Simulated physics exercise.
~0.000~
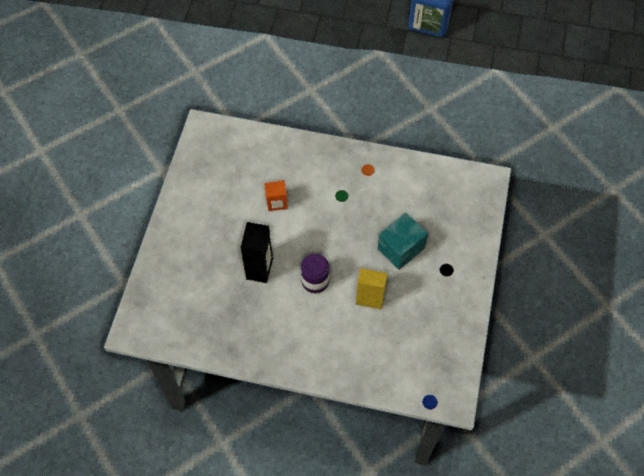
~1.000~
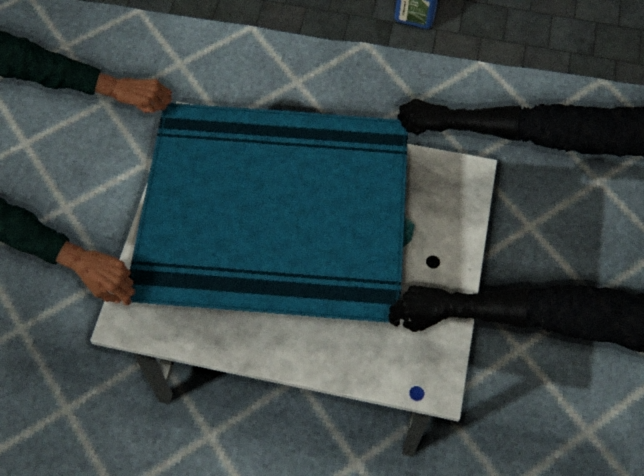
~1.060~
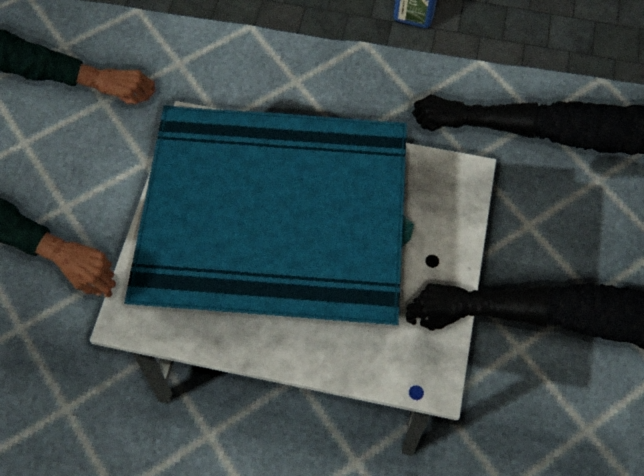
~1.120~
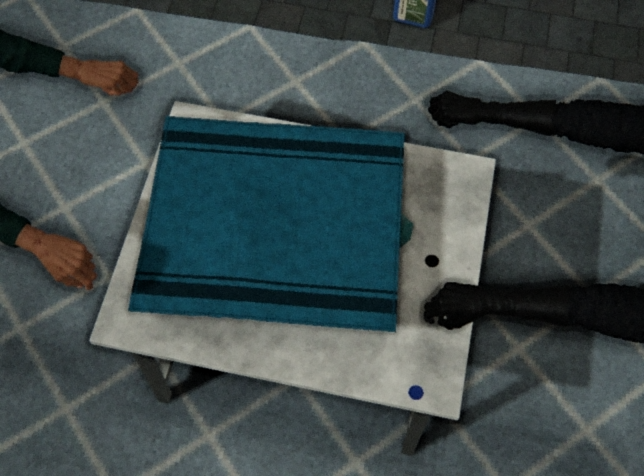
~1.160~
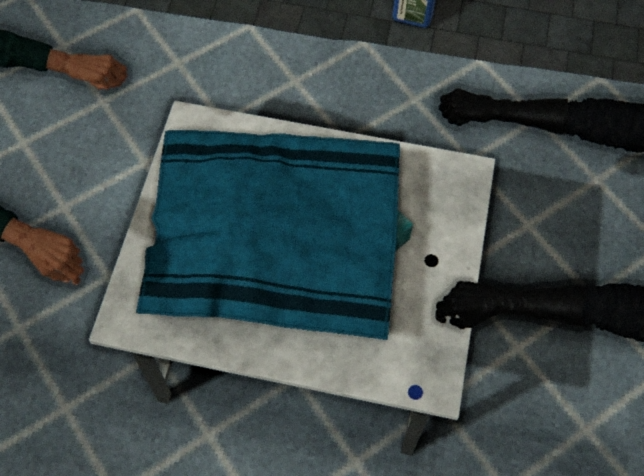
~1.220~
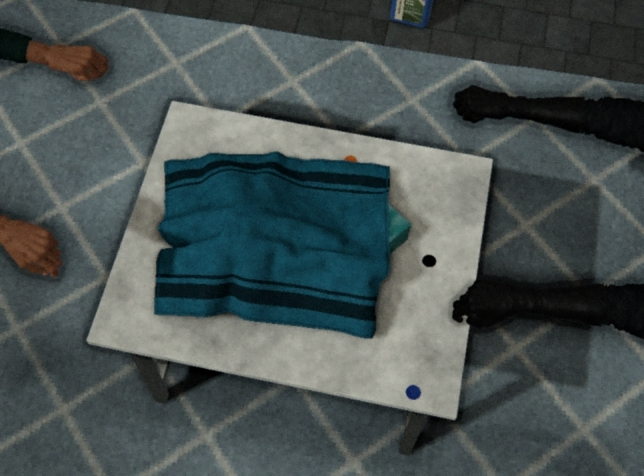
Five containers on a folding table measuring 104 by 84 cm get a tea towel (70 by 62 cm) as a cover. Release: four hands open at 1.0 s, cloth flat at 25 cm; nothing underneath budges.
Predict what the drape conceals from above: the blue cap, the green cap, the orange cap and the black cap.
The blue cap stays uncovered, the green cap vanishes under it, the orange cap stays uncovered, the black cap still shows.
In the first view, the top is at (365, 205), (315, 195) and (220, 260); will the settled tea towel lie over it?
In order: Hidden, hidden, hidden.
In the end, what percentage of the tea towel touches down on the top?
Around 20 percent.
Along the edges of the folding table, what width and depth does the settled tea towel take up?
It spans close to 68 centimetres sideways and close to 56 centimetres in depth.
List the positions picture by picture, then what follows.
Blue cap (430, 402); green cap (342, 196); orange cap (368, 170); black cap (447, 270); purple jar (315, 264), 11 cm tall; teal block (404, 233), 10 cm tall; orange carton (275, 188), 9 cm tall; black carton (255, 236), 21 cm tall; yellow block (372, 278), 15 cm tall, in the first picture.
Tea towel corners (124, 301) (164, 103) (408, 121) (399, 323); highest point 25 cm, lowest 25 cm, in the second picture.
Tea towel corners (124, 304) (164, 106); highest point 23 cm, lowest 23 cm, in the third picture.
Tea towel corners (128, 311) (166, 117); highest point 21 cm, lowest 18 cm, in the fourth picture.
Tea towel corners (136, 313) (165, 131); highest point 22 cm, lowest 12 cm, in the fifth picture.
Tea towel corners (154, 314) (165, 162) (390, 167) (373, 337); highest point 22 cm, lowest 3 cm, in the sixth picture.
By 1.4 s, 20 % of it is down, spanning 68 by 52 cm, above green cap.
By 1.6 s, 20 % of it is down, spanning 68 by 54 cm, above green cap.
By 1.7 s, 20 % of it is down, spanning 68 by 55 cm, above green cap.
By 1.9 s, 20 % of it is down, spanning 68 by 55 cm, above green cap.
By 2.7 s, 20 % of it is down, spanning 68 by 55 cm, above green cap.
